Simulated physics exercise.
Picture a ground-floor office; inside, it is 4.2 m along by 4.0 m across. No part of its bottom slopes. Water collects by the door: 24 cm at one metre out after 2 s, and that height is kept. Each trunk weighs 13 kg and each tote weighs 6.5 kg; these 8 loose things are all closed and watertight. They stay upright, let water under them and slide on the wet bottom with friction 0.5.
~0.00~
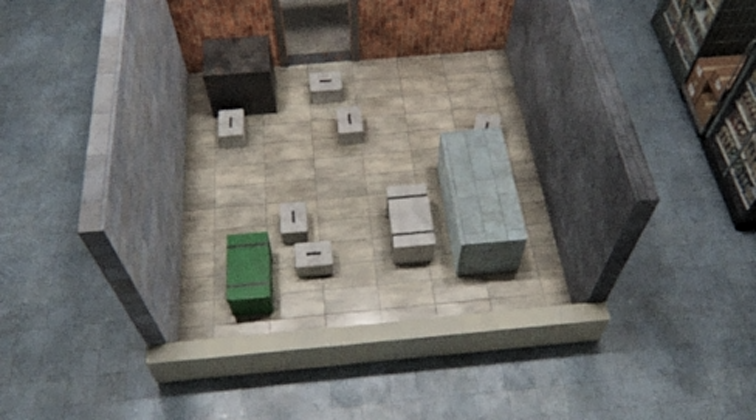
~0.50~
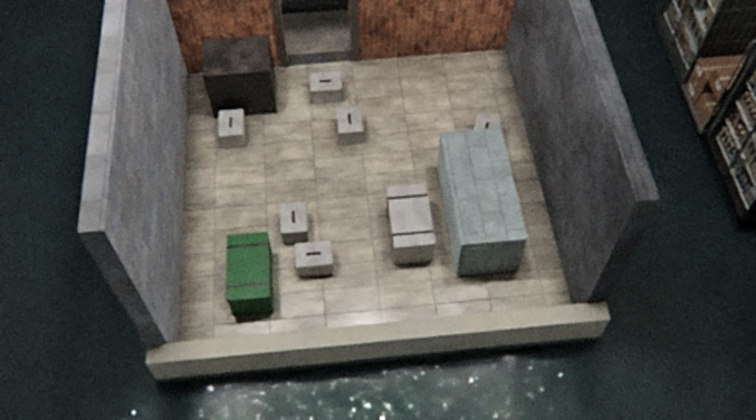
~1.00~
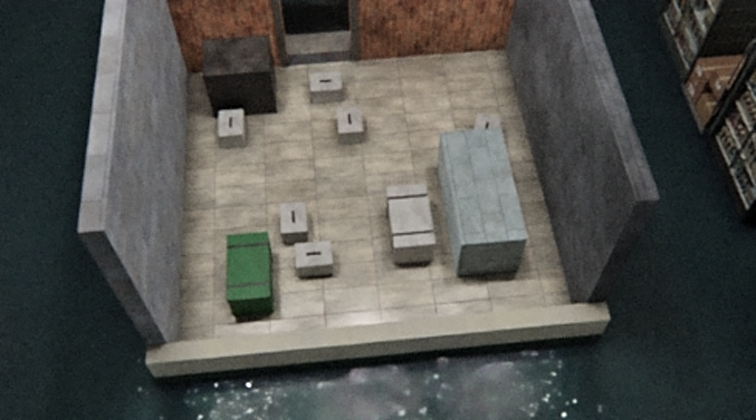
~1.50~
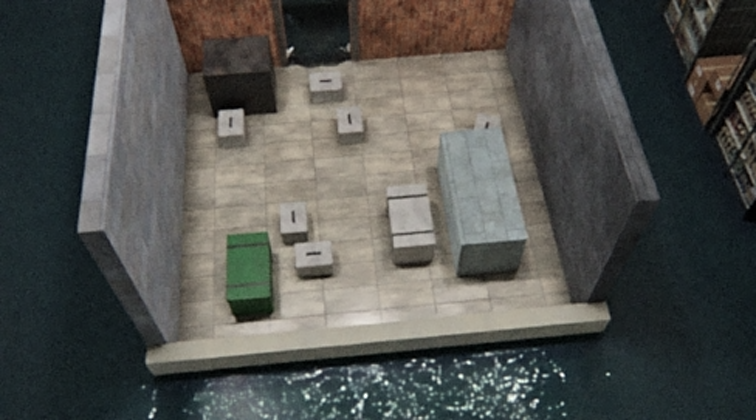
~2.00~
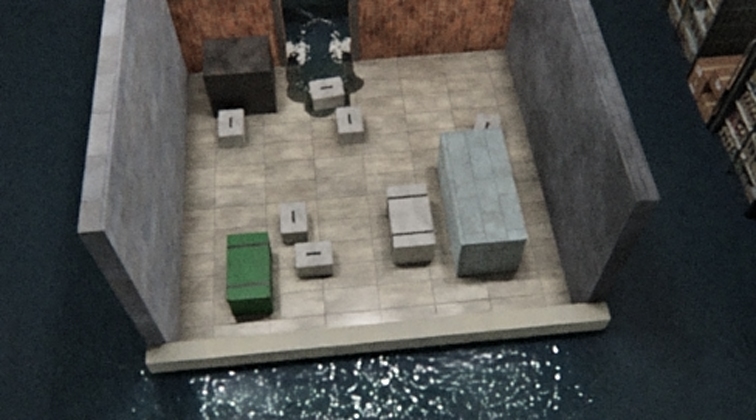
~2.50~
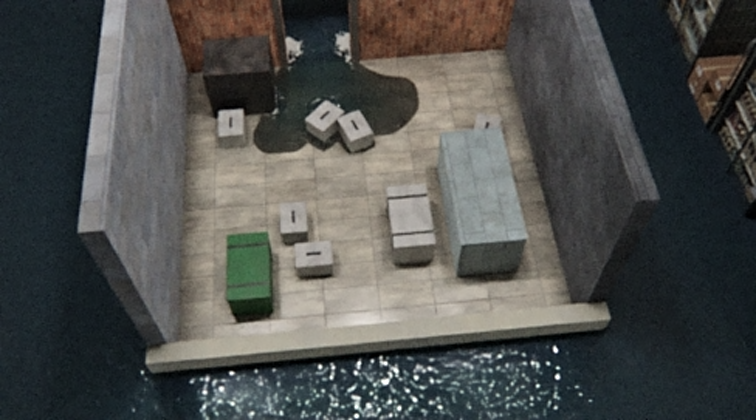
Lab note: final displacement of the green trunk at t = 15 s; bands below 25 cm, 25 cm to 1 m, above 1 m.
It ends a long distance off.
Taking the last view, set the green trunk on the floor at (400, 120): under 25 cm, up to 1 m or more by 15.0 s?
In that run it wanders a bit.
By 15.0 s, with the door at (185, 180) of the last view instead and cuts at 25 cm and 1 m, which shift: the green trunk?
So the green trunk is well away by then.
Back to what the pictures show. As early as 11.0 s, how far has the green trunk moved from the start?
About 60 cm.
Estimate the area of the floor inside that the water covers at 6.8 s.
About 15 m2 is covered.
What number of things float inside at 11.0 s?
8 at that moment.
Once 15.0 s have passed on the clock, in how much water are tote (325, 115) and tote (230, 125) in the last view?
Close to 18 and 10 centimetres.
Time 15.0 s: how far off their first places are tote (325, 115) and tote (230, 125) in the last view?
Net displacement, in order: 350 cm; 140 cm.
After 3.5 s the green trunk is near (248, 265), 0.0 m from its start, aground; 0 afloat.
After 6.8 s the green trunk is near (205, 299), 0.6 m from its start, afloat; 6 afloat.
After 11.0 s the green trunk is near (197, 231), 0.7 m from its start, afloat; 8 afloat.
After 15.0 s the green trunk is near (207, 119), 2.0 m from its start, afloat; 8 afloat.
